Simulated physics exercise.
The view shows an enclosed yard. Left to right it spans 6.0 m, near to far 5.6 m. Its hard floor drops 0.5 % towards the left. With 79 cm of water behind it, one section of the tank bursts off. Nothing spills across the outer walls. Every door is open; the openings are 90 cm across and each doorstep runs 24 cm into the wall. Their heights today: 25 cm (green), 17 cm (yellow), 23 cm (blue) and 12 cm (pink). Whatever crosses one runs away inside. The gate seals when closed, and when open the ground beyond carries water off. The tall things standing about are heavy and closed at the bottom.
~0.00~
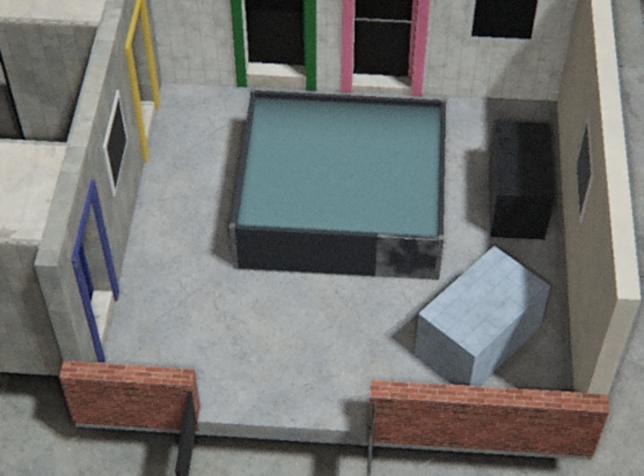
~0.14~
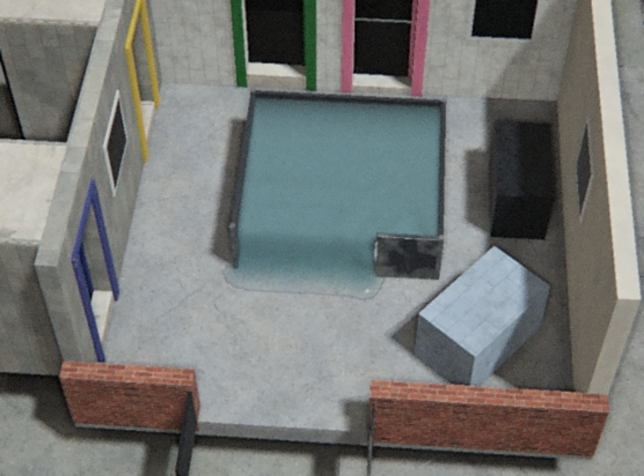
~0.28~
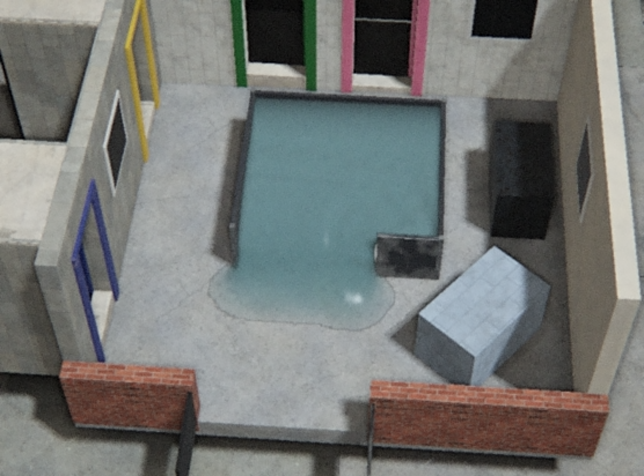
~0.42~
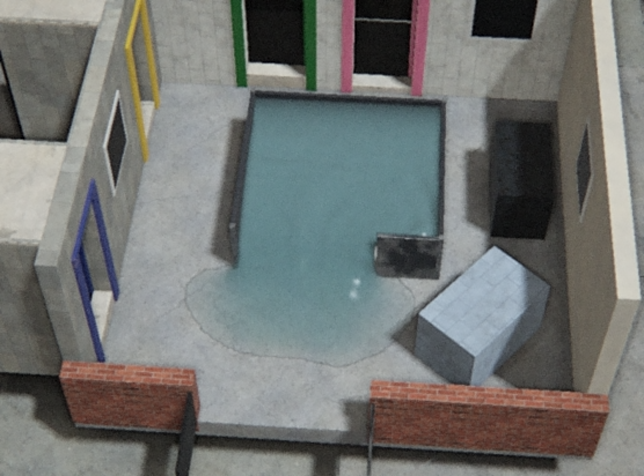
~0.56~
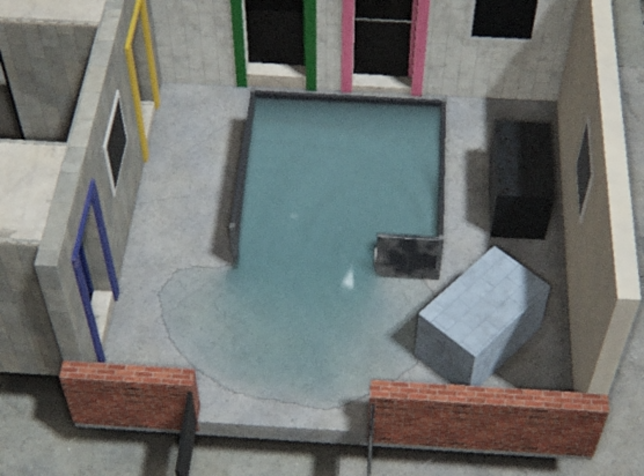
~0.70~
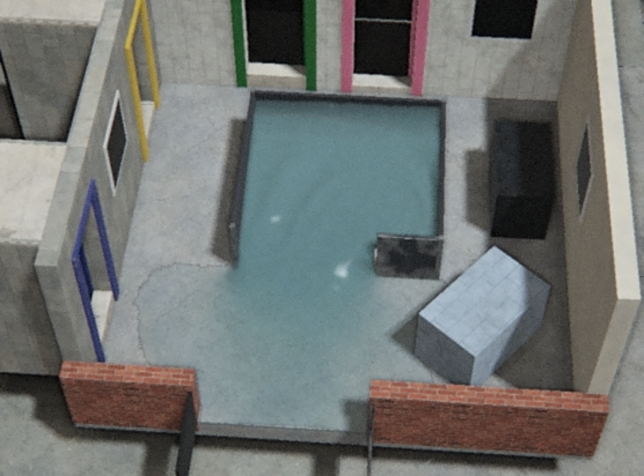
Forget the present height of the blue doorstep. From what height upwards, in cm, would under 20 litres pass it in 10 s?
Some 23.5 cm above the ground.
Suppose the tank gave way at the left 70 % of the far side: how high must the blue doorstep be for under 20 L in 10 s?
Then roughly 13.0 cm.
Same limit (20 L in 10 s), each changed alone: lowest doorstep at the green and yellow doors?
Roughly 9.0 cm at green and 8.5 cm at yellow.
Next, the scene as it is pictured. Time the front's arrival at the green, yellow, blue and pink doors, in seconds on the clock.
Green 4.0 s, yellow 3.2 s, blue 1.0 s, pink 5.0 s.
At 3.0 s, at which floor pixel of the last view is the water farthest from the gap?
Near (572, 427).
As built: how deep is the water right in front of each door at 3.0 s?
Depths in cm: Green 0, yellow 0, blue 25, pink 0.
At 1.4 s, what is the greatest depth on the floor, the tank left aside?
Up to some 42 cm.
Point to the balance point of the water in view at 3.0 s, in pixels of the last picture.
At about (306, 260).
After 1.4 s water covers 35 % of the floor, deepest (42 cm) near (268, 279); 8 cm at the blue door, 0 litres in over its 23 cm doorstep.
After 3.0 s water covers 50 % of the floor, deepest (36 cm) near (95, 398); 25 cm at the blue door, 12 litres in over its 23 cm doorstep.
After 10.0 s water covers 100 % of the floor, deepest (12 cm) near (533, 162); 8 cm at the blue door, 22 litres in over its 23 cm doorstep.
At the blue door as built, the water arrived by 1.0 s and peaked near 28 cm at 2.2 s.
With a doorstep of 19.5 cm, 43 litres would have come in within the 10 s; with 26.5 cm, 9 litres. So under 20 litres takes about 23.5 cm.
